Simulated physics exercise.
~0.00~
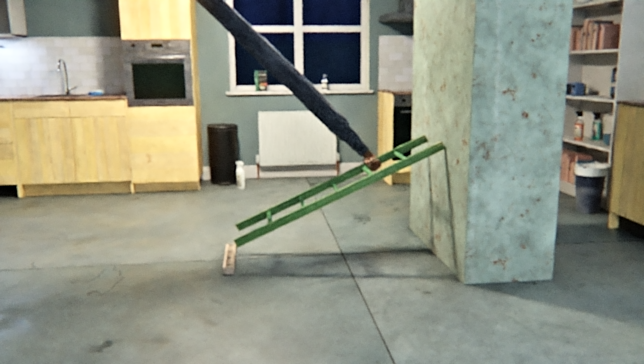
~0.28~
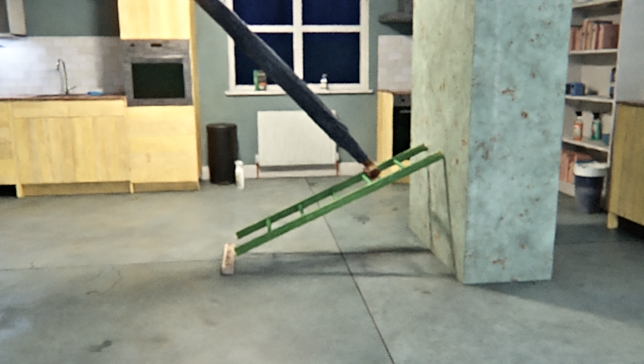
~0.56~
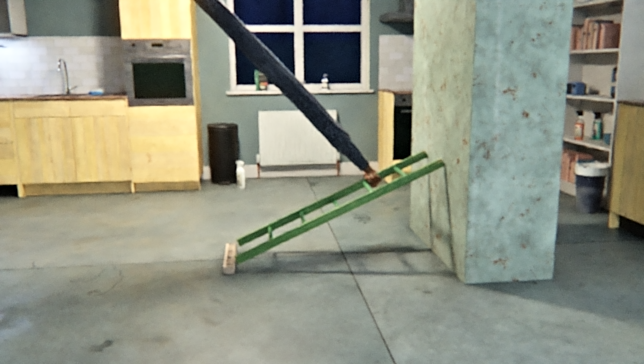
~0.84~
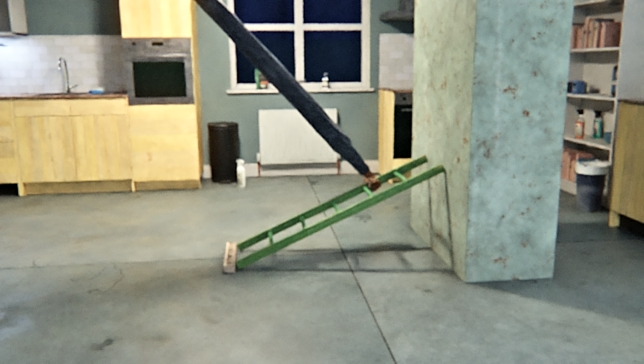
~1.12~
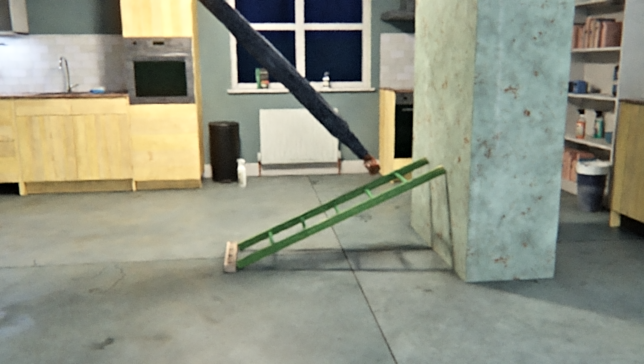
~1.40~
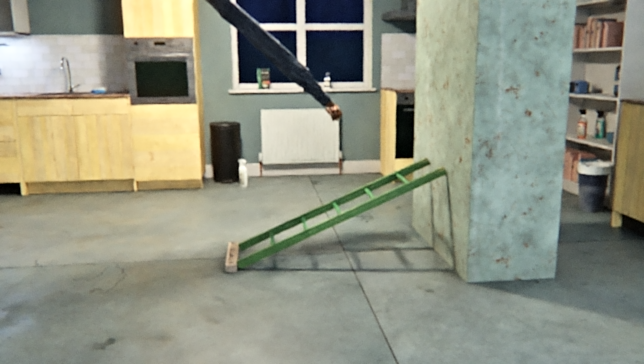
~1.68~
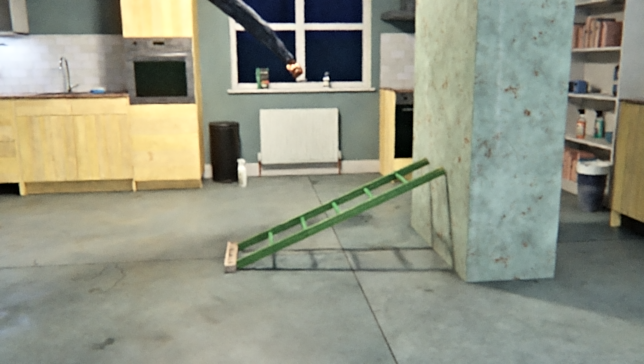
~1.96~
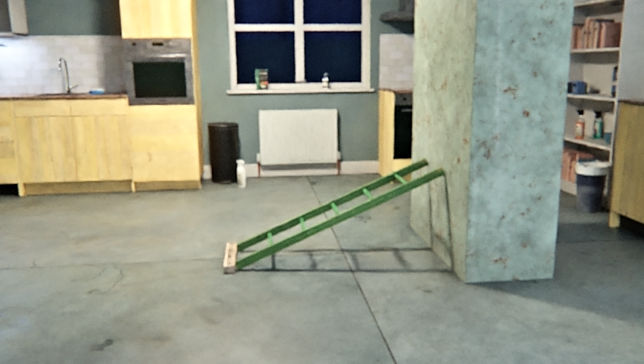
A green gate is lowered slightly by a hand, released, and stays leaning at a slant.
